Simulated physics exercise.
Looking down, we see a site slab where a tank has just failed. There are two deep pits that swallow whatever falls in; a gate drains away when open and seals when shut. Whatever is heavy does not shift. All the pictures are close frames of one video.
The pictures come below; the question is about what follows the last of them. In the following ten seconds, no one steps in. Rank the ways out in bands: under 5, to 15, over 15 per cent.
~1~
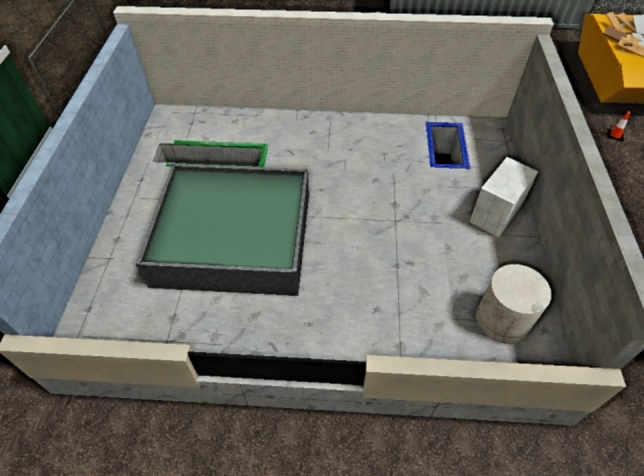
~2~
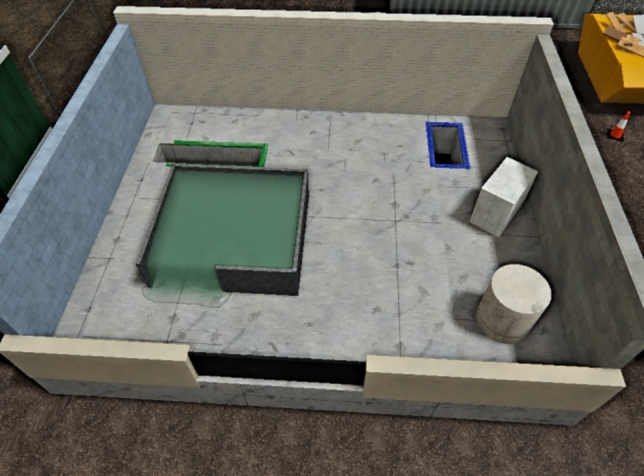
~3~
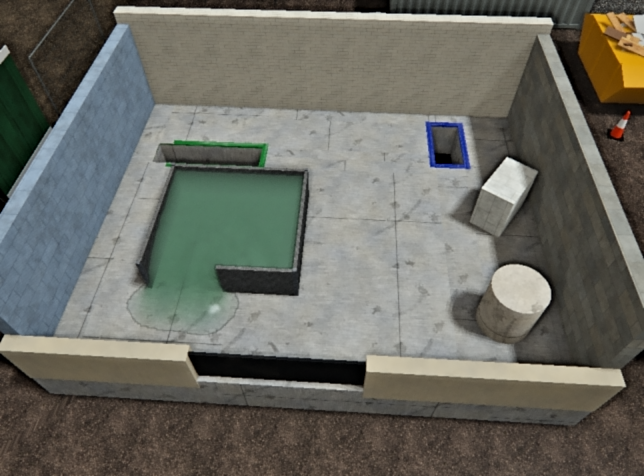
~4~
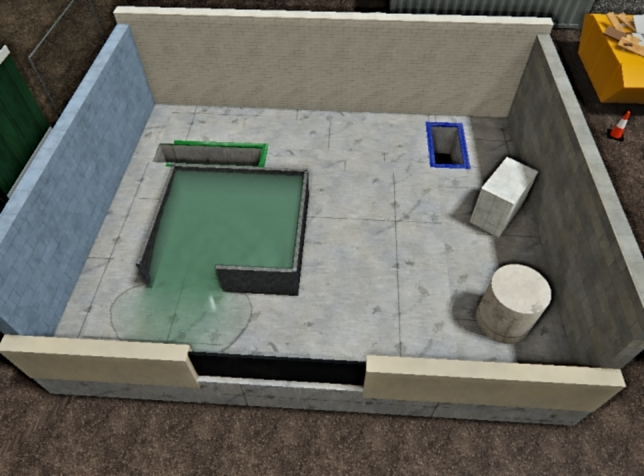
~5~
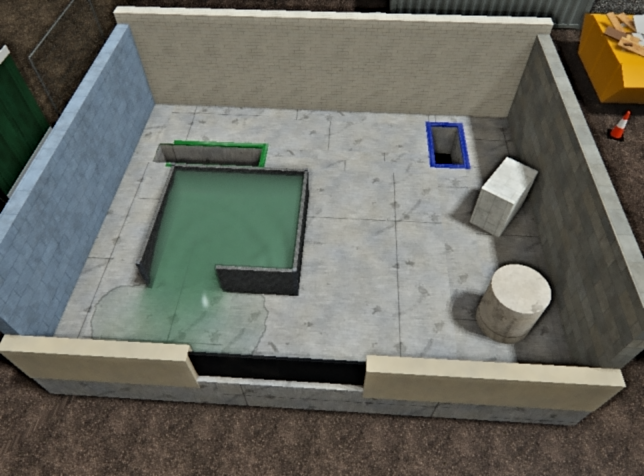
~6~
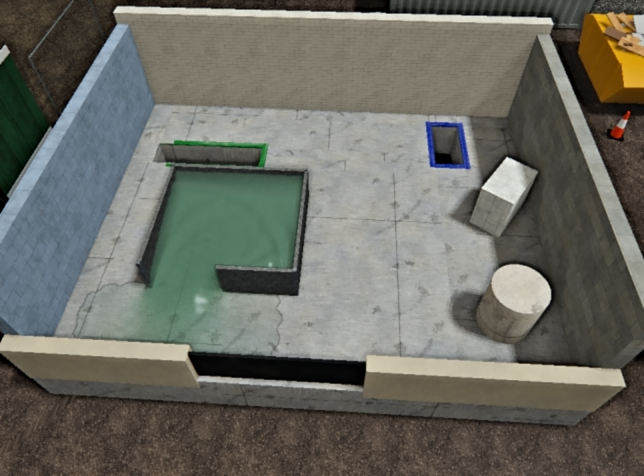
In the end the gate drains a share short of five per cent; the blue pit drains a share short of five per cent; the green pit drains a share exceeding fifteen per cent.
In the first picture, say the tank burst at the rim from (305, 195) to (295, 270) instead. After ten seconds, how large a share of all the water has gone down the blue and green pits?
Per cent: Blue 20, green 2.
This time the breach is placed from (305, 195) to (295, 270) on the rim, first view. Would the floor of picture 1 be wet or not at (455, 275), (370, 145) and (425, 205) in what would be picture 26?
Spot by spot: Soaked through, then unaffected, then soaked through.
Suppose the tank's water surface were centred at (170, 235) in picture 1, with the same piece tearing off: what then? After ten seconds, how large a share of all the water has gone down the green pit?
Within ten seconds the green pit takes 8 percent of the total.
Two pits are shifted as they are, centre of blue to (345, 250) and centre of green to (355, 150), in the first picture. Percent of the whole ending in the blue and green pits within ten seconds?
The blue pit receives 4 per cent and the green pit 8 per cent.
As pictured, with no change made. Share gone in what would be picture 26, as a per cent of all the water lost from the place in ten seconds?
Result, approximate: 10 per cent.
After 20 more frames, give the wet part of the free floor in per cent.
Some 50 per cent.
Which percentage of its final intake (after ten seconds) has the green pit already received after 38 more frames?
Roughly 55 percent.
A moment on, water covers 10 % of the floor; the gate 0 %, the blue pit 0 %, the green pit 0 %.
Next, water covers 25 % of the floor; the gate 0 %, the blue pit 0 %, the green pit 0 %.
Then, water covers 50 % of the floor; the gate 0 %, the blue pit 0 %, the green pit 3 %.
Later, water covers 65 % of the floor; the gate 0 %, the blue pit 0 %, the green pit 13 %.
In the end, water covers 90 % of the floor; the gate 0 %, the blue pit 3 %, the green pit 23 %.
